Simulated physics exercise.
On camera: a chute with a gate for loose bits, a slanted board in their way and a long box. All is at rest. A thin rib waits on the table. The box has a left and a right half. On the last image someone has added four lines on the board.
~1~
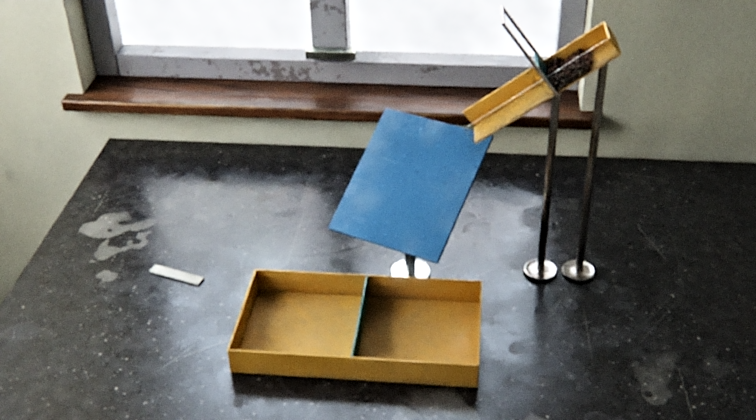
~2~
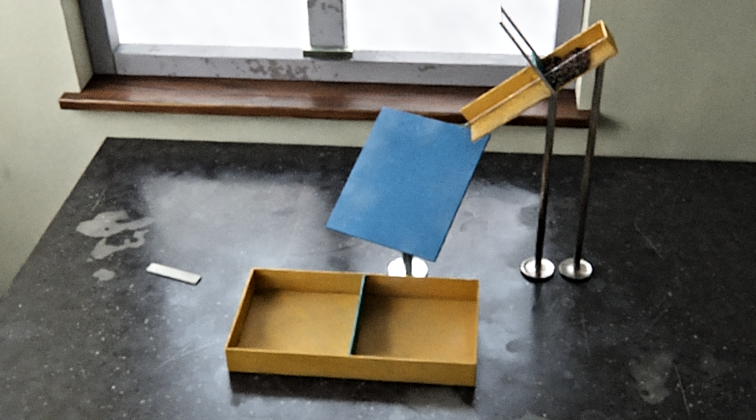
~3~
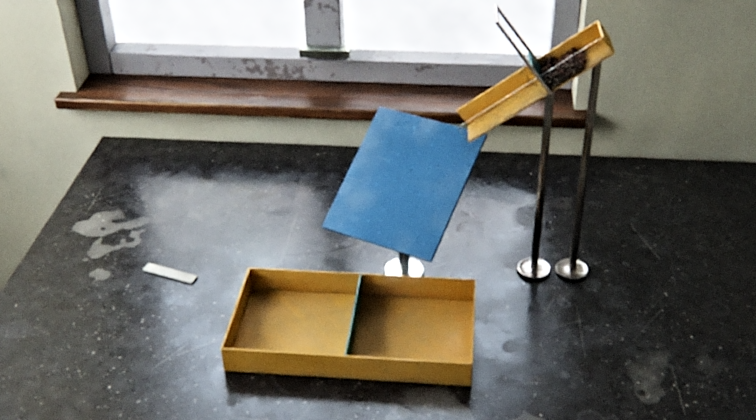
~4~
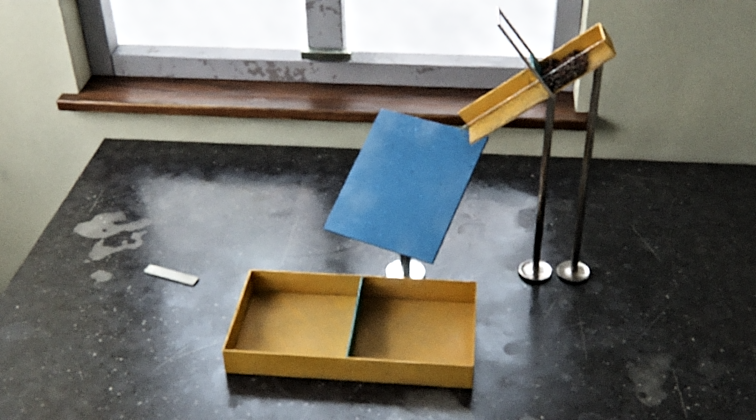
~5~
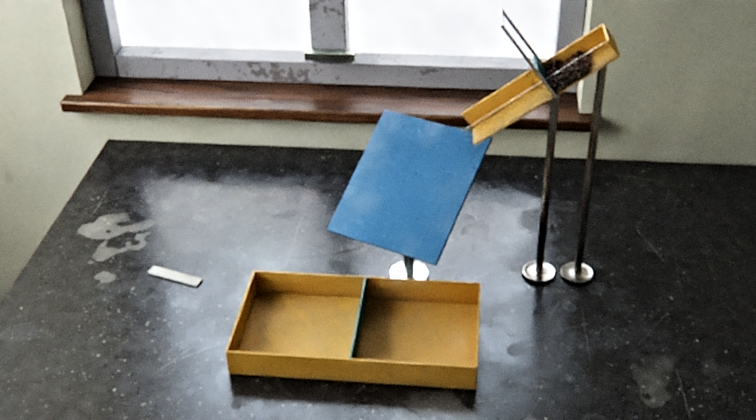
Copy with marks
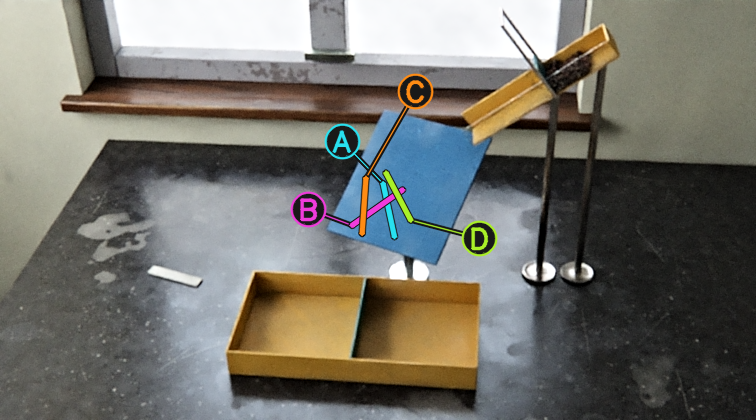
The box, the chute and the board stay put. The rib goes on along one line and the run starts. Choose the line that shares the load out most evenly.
Use line C.
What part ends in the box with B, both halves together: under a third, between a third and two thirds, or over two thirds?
It is over two thirds.
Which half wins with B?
Left.
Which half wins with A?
The right half.
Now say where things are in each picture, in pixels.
Load behind the gate at (566, 67), allspice berries; lip of the chute at (475, 135), sloping fairly steeply, in the first picture.
Middle of the board at (407, 180), tilted fairly steeply; middle of its low edge at (378, 244); of its high edge at (435, 120), in the second picture.
Front corners of the box at (222, 348) and (472, 364); front end of its middle wall at (345, 356); gate still shut at (533, 63), in the third picture.
Middle of the load at (561, 68); lip at (470, 136), in the fourth picture.
Middle of the load at (565, 69); lip at (474, 137), in the fifth picture.
On the marked copy, line A from (383, 183) to (394, 236); line B from (402, 189) to (352, 225); line C from (365, 178) to (362, 233); line D from (385, 173) to (410, 220).
With A, of what is caught, a small part in the left half, nearly all in the right.
With B, of what is caught, nearly all in the left half, a small part in the right.
With C, of what is caught, about half in the left half, about half in the right.
With D, of what is caught, a small part in the left half, nearly all in the right.
